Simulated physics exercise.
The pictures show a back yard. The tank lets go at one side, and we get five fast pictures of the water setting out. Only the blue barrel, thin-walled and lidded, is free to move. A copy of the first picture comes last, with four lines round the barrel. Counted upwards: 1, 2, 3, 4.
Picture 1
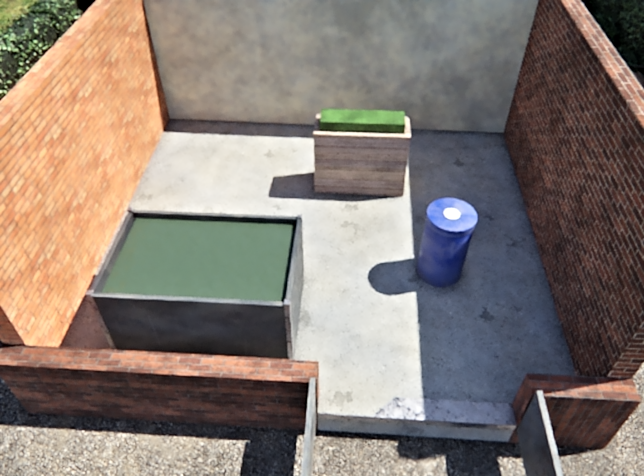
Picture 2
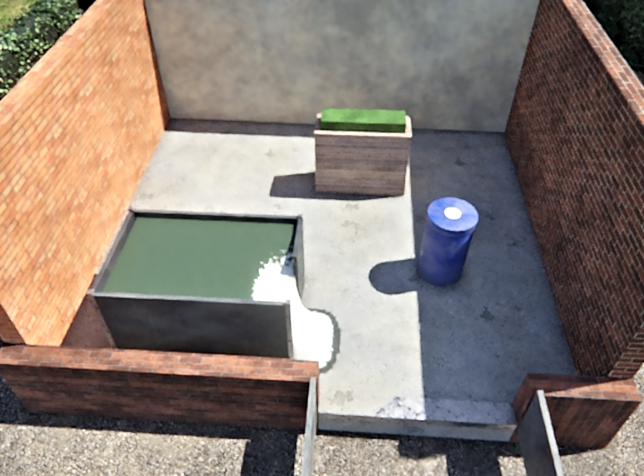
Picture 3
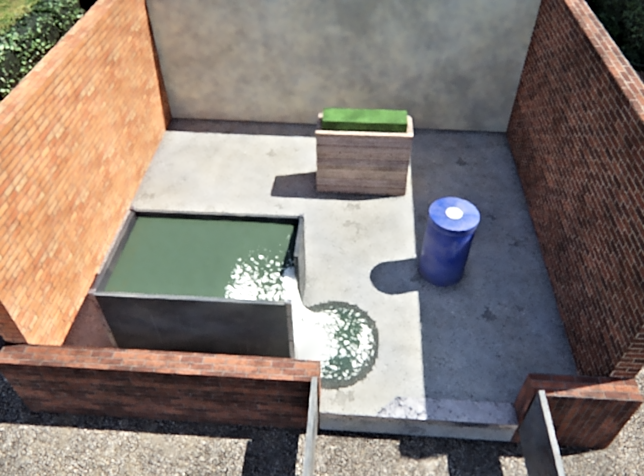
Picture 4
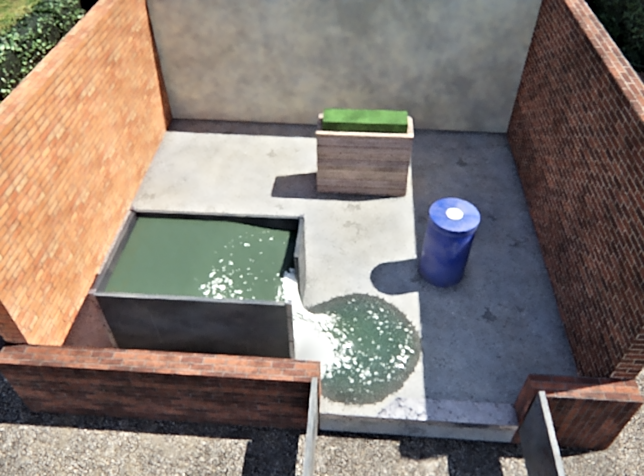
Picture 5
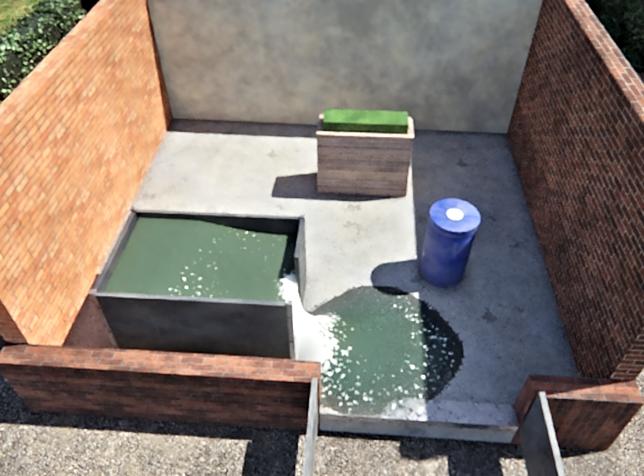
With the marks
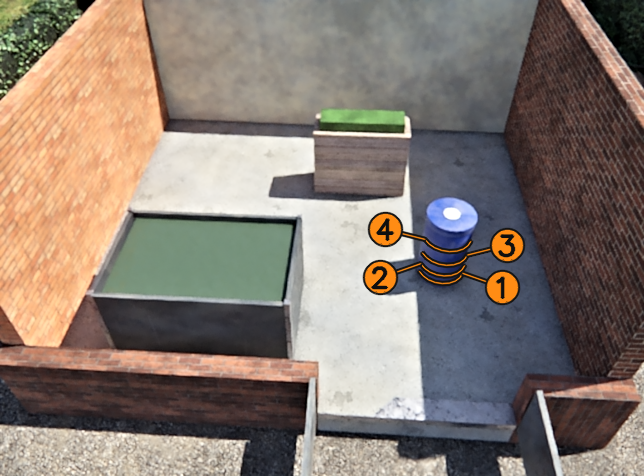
Green water pours through the right end of a dark tank at the left of a walled back yard, seen from above by a still camera. A blue barrel with a pale-centred lid stands at right, a wooden planter topped with green behind, and an open gate in the low front brick wall. White and foamy at first, the water spreads rightward in a widening green puddle, while the barrel stays put.
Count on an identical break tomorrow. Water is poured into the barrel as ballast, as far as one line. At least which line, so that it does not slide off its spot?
I would pick line 2.
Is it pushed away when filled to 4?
No, that is safe.
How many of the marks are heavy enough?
Three of them.
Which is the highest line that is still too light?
That would be 1.
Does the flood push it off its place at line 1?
Yes, it does.
On the marked copy, 1 at (442, 283); 2 at (444, 275); 3 at (446, 265); 4 at (449, 251); from the bottom up 1, 2, 3, 4.
For line 1, it is pushed about twice its own width away.
For line 2, it does not move.
For line 3, it does not move.
For line 4, it does not move.
